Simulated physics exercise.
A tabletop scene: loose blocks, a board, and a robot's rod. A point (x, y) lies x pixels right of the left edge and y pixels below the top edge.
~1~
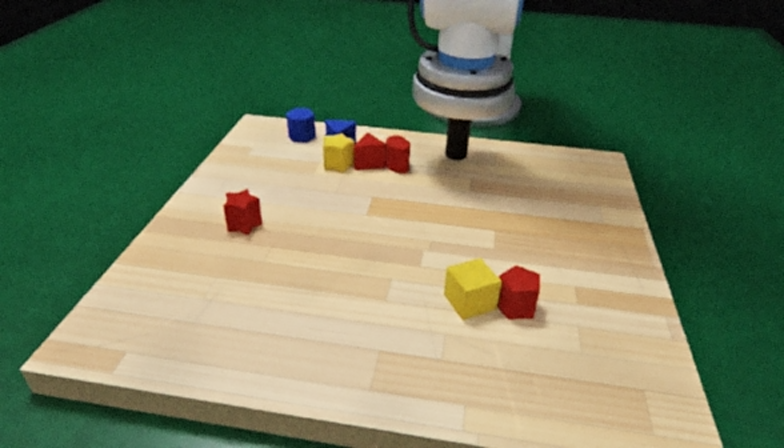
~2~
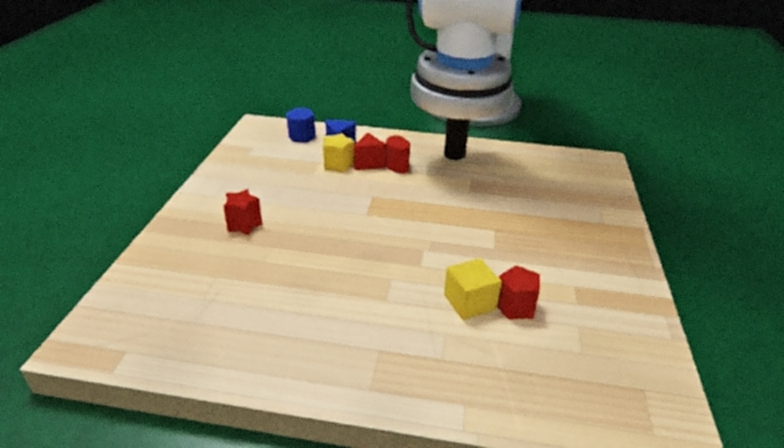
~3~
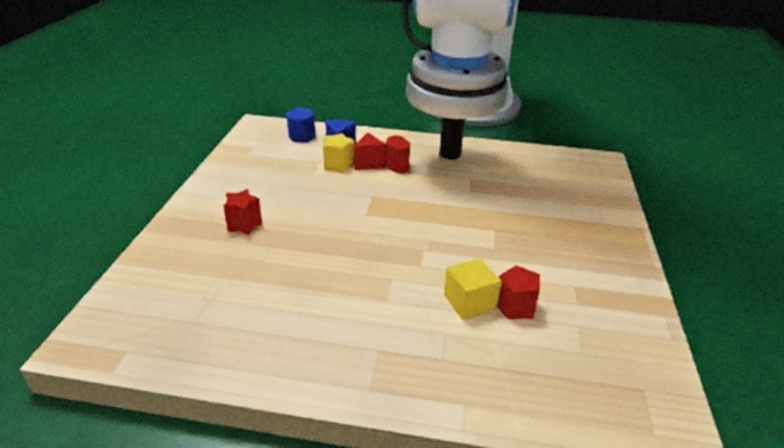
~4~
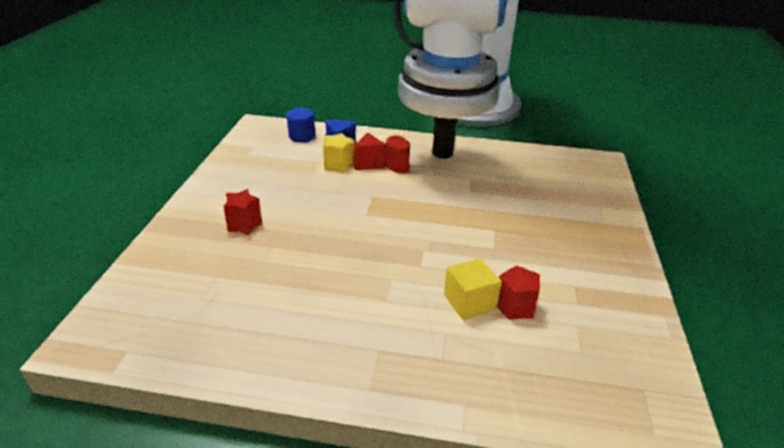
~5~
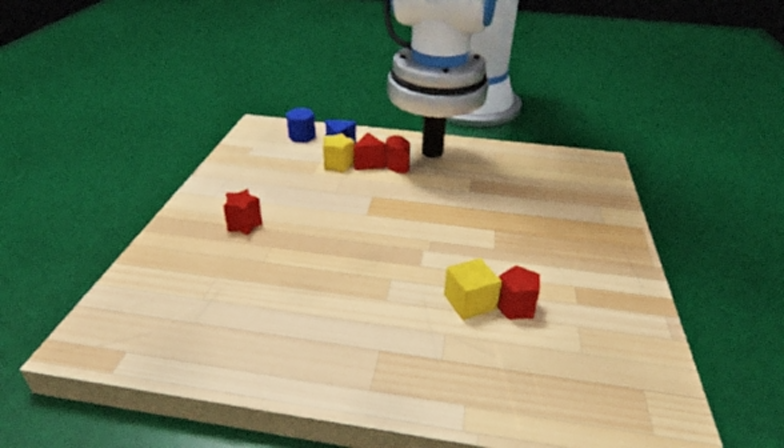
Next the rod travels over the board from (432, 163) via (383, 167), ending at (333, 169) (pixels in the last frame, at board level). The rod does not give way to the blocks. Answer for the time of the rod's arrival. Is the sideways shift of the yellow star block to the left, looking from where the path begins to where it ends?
That would be a no.
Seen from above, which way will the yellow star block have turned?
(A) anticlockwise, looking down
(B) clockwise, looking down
I'll go with B - clockwise, looking down.
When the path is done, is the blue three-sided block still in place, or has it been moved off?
Put simply, it stays right there.
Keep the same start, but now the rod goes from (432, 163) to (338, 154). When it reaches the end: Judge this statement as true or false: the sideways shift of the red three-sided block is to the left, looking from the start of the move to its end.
That is true.
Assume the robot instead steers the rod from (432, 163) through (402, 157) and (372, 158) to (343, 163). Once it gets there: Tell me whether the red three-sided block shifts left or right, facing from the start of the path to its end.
Out to the left.
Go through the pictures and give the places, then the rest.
Lower end of the rod at (456, 155), tops of blocks, yellow star block at (337, 140), blue three-sided block at (339, 124), red three-sided block at (369, 140), red oval block at (398, 141), in the first picture.
Rod at (455, 155), blocks as before, in the second picture.
Rod at (450, 155), blocks as before, in the third picture.
Rod at (443, 154), blocks as before, in the fourth picture.
Rod at (432, 153), yellow star block at (337, 140), blue three-sided block at (339, 124), red three-sided block at (369, 140), red oval block at (398, 141), in the fifth picture.
On the path given first. One third of the way, rod at (398, 156); yellow star block at (328, 139); red three-sided block at (353, 143), turned 25° clockwise; red oval block at (376, 144).
Two thirds of the way, rod at (365, 158); yellow star block at (316, 137), turned 25° clockwise; red three-sided block at (318, 150), turned 25° clockwise; red oval block at (343, 148), turned 30° anticlockwise.
At the end, rod at (332, 159); yellow star block at (310, 136), turned 50° clockwise; blue three-sided block not moved; red three-sided block at (287, 156); red oval block at (310, 150), turned 40° anticlockwise.
